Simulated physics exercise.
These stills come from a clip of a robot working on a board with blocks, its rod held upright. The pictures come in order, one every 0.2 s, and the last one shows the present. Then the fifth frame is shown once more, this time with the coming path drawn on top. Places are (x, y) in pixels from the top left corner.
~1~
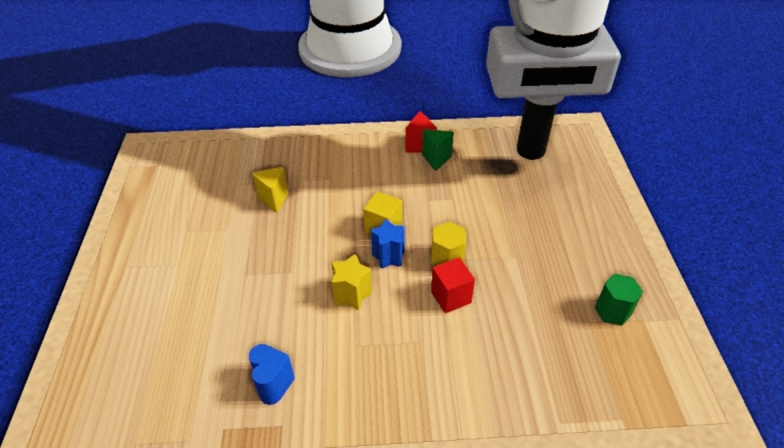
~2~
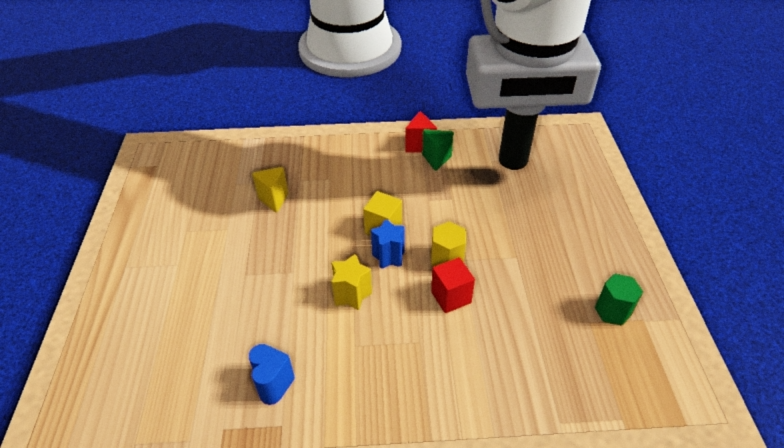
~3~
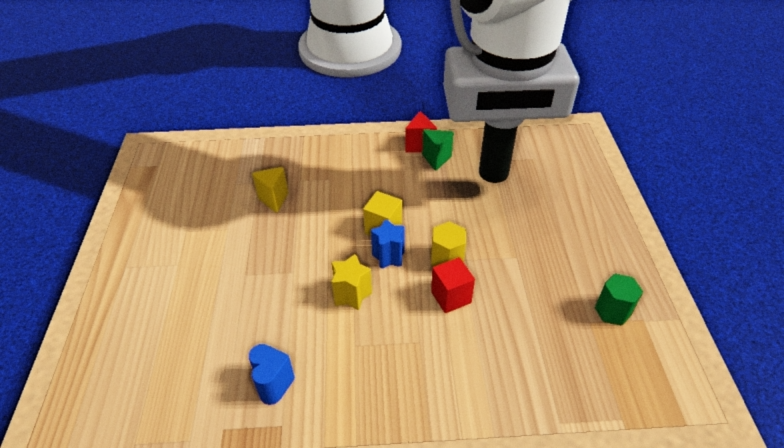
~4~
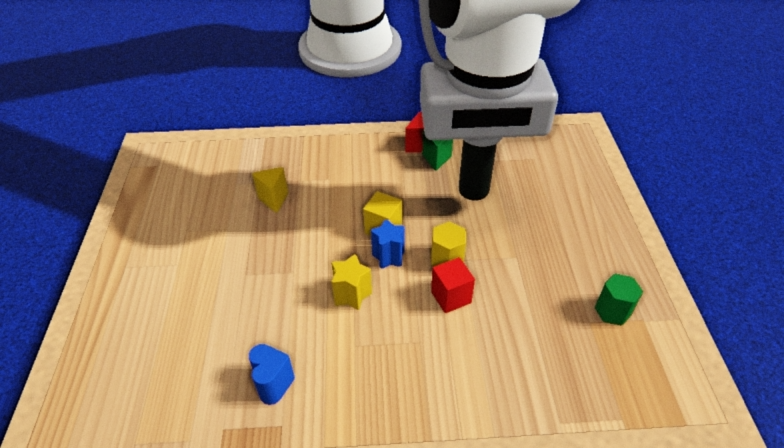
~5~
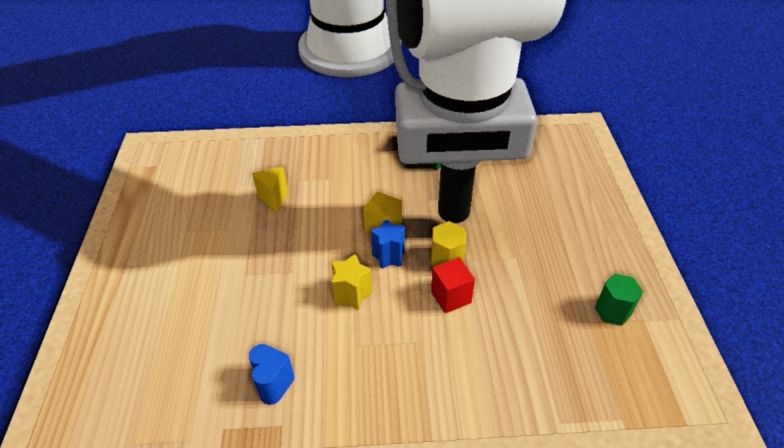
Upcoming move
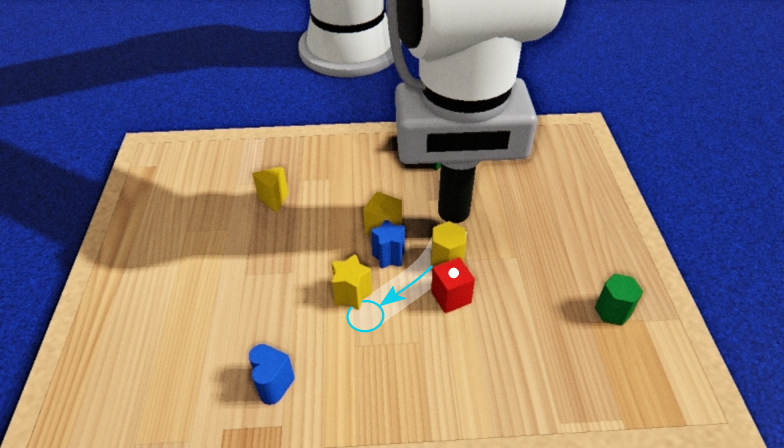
The footage shows a robot arm with a black rod moving steadily down and to the left over a wooden board, nearing a yellow hexagonal block, while the scattered red, green, blue and yellow blocks stay still.
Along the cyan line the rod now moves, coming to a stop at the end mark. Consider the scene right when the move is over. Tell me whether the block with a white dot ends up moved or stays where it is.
That block is shifted.
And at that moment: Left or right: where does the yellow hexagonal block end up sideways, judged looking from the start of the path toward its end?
Gets pushed left.
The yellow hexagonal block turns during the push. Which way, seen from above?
Looking from above, the answer is counterclockwise.
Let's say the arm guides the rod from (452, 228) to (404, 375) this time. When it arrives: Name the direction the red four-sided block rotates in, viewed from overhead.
Verdict: Counterclockwise.
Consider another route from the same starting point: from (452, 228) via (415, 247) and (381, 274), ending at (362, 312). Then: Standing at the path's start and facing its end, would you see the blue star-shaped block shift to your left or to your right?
Goes right.
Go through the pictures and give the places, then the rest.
Rod tip (531, 152); block tops, yellow star-shaped block (349, 270); blue star-shaped block (389, 232); yellow hexagonal block (449, 235); red four-sided block (454, 273), in the first picture.
Rod (513, 162); blocks unchanged, in the second picture.
Rod (493, 174); blocks unchanged, in the third picture.
Rod (474, 191); blocks unchanged, in the fourth picture.
Rod (454, 213); yellow star-shaped block (349, 270); blue star-shaped block (389, 232); yellow hexagonal block (449, 235); red four-sided block (454, 273), in the fifth picture.
Path on the board, from (452, 228) over (422, 275) to (365, 316); the dot is on the red four-sided block.
On the path given first. One third of the way, rod (437, 246); yellow hexagonal block (448, 262), turned 45° anticlockwise; red four-sided block (461, 287), turned 15° clockwise.
Two thirds of the way, rod (404, 274); yellow hexagonal block (437, 281), turned 75° anticlockwise; red four-sided block (464, 300), turned 15° anticlockwise.
At the end, rod (364, 302); yellow star-shaped block (343, 272), turned 20° clockwise; blue star-shaped block in place; yellow hexagonal block (437, 281), turned 75° anticlockwise; red four-sided block (464, 300), turned 15° anticlockwise.
